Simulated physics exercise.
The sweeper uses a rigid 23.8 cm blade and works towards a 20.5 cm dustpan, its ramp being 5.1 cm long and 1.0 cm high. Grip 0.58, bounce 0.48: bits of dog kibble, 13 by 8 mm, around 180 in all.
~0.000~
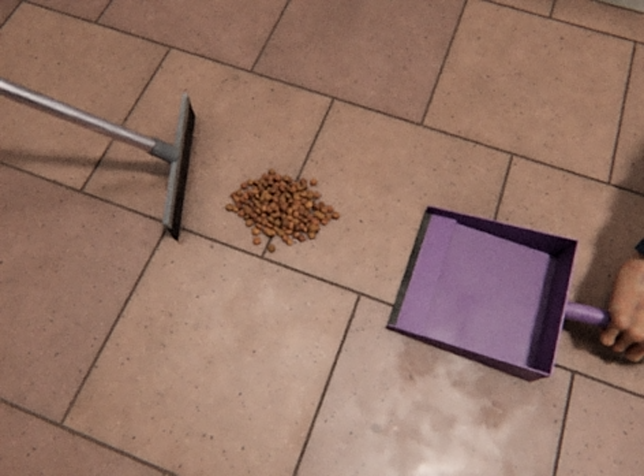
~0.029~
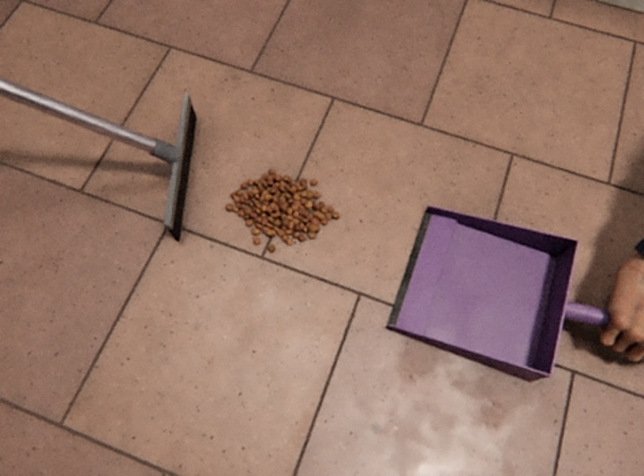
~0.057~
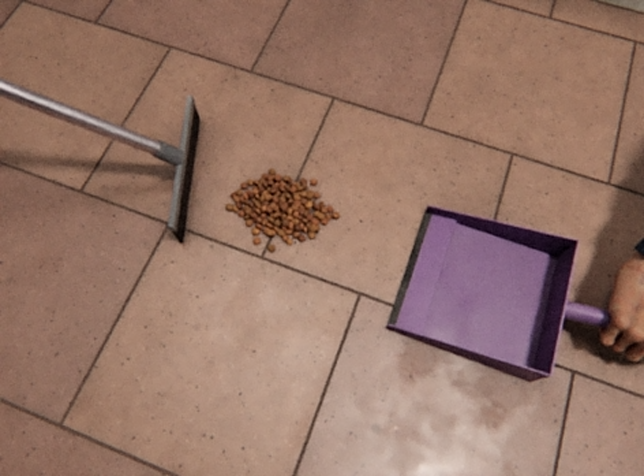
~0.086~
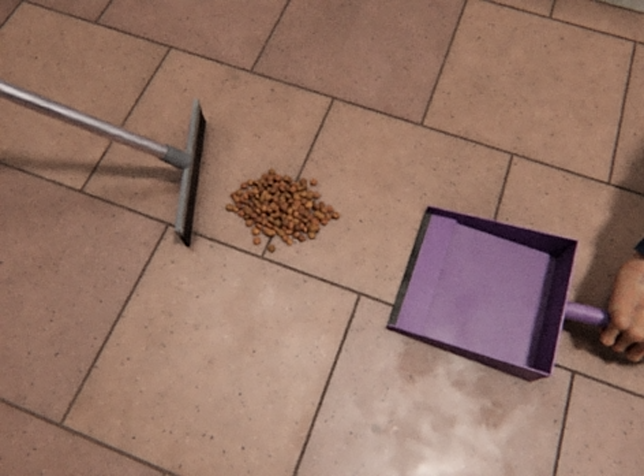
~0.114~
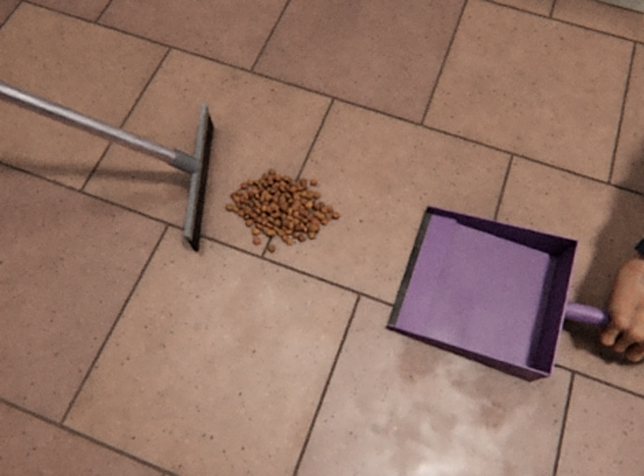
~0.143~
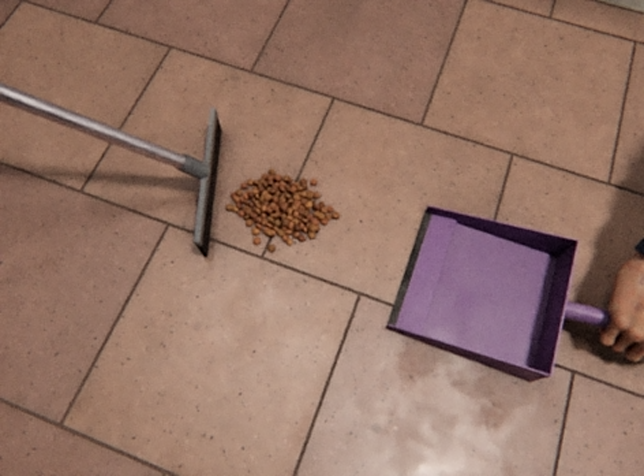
The clip opens on a tiled floor with a pile of brown kibble between a long-handled blade on the left and a purple dustpan held by a hand on the right. The blade slides a short way rightward, nearing the pile, while the kibble and dustpan stay still.
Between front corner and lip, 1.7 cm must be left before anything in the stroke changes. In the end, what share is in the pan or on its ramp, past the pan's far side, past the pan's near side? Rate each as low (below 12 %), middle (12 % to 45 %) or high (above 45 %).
Pan - low, far side - middle, near side - low.
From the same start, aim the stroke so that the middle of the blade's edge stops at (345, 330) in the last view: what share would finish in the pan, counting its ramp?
Roughly 0 percent.
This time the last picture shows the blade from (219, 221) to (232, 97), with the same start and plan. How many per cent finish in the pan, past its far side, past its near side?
Per cent by place - pan 10, far side 60, near side 0.
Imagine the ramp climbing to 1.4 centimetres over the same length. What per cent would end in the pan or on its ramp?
0 per cent.
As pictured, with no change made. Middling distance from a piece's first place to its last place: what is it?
That distance is close to 18 cm.
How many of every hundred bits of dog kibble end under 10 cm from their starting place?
Close to 5 per cent of it.
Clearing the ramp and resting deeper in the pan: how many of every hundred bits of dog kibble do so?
Roughly 0 percent.
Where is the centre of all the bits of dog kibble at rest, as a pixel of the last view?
When it all comes to rest, the middle is near (387, 237).
After 0.38 s, middle of the blade 20 cm from the lip; 0 % over the lip, far side 5 %, near side 0 %.
After 0.54 s, middle of the blade 10 cm from the lip; 0 % over the lip, far side 15 %, near side 0 %.
After 0.82 s, middle of the blade 6 cm from the lip; 0 % over the lip, far side 20 %, near side 0 %.
By 1.1 s all is still; pan 5 %, far side 20 %, near side 0 %, in front of the lip or behind the blade 80 %.
